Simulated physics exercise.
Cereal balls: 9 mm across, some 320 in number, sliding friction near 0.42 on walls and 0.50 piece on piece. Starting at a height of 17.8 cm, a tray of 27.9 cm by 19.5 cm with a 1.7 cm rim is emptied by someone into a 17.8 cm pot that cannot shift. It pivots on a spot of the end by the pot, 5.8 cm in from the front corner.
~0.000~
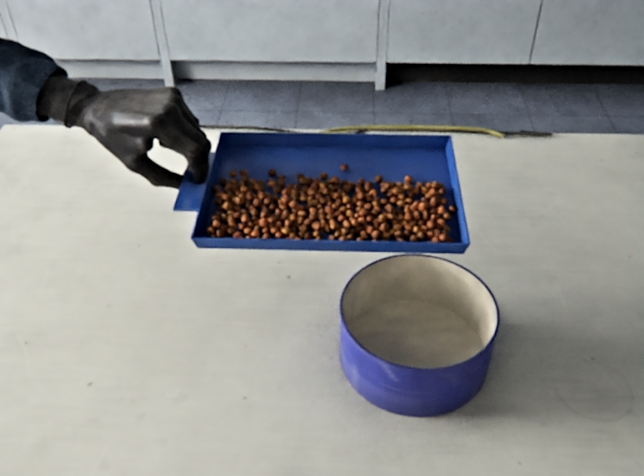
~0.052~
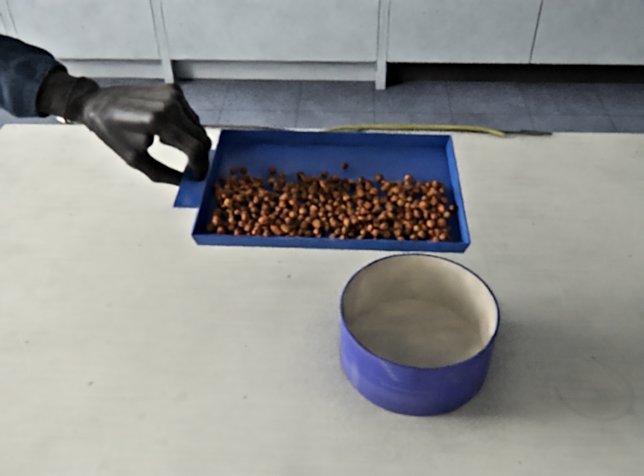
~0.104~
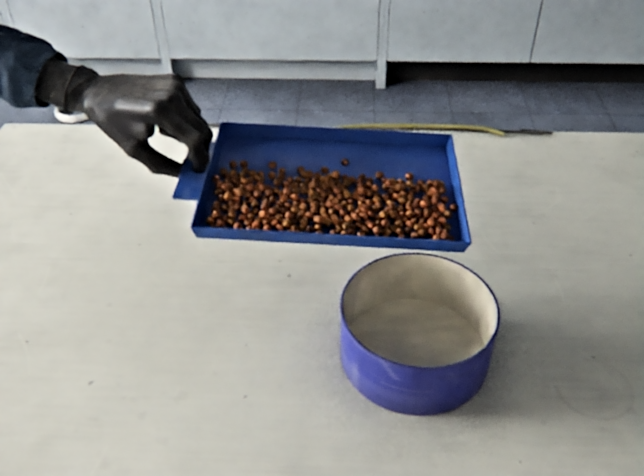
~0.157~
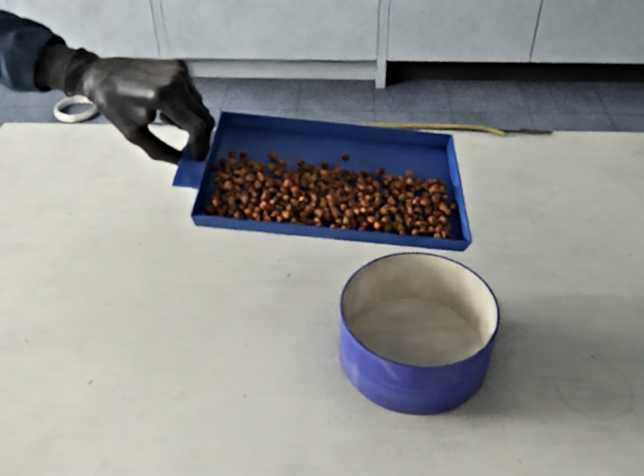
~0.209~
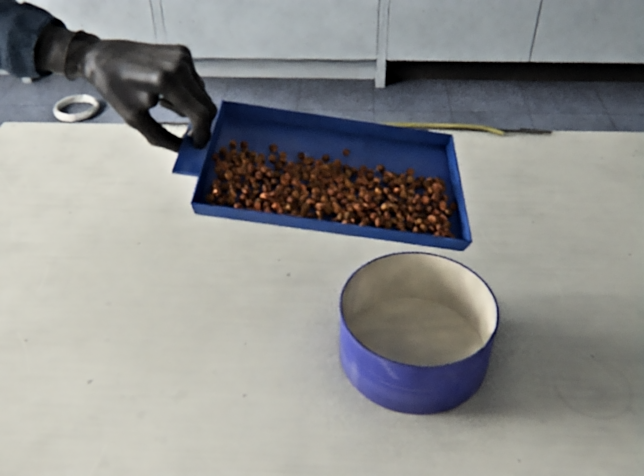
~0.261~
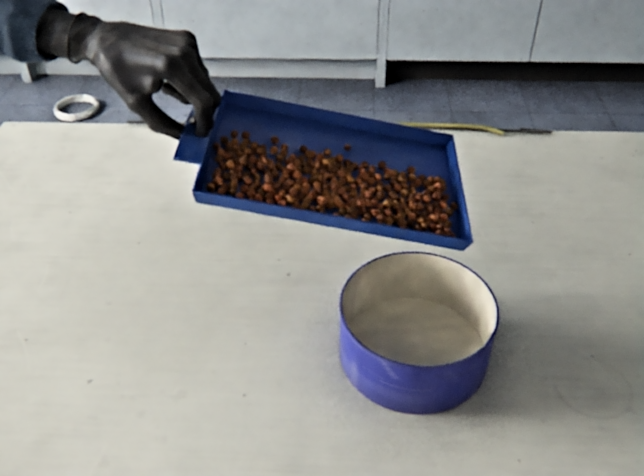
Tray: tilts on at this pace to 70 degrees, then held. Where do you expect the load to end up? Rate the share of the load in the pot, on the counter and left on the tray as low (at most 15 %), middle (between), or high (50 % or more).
Pot - low, counter - low, left on the tray - high.
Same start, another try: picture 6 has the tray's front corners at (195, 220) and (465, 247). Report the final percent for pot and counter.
In the pot: 5 per cent; on the counter: 0 per cent.
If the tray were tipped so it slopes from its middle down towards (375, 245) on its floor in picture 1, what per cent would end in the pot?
I'd estimate about 5 %.
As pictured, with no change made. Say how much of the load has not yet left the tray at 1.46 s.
Close to 95 in a hundred parts of the load.
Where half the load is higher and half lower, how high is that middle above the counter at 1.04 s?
The halfway mark sits at about 22 cm.
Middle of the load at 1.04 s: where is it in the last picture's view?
Roughly (435, 165).
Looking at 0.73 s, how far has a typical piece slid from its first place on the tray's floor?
Roughly 5 cm.
After 0.73 s, tilt 40 degrees; the tray holds 100 %, the pot 0 %.
After 1.04 s, tilt 58 degrees; the tray holds 100 %, the pot 0 %.
After 1.46 s, tilt 70 degrees; the tray holds 95 %, the pot 0 %.
At rest (1.9 s), pot 0 %, counter 5 %, tray 95 %.
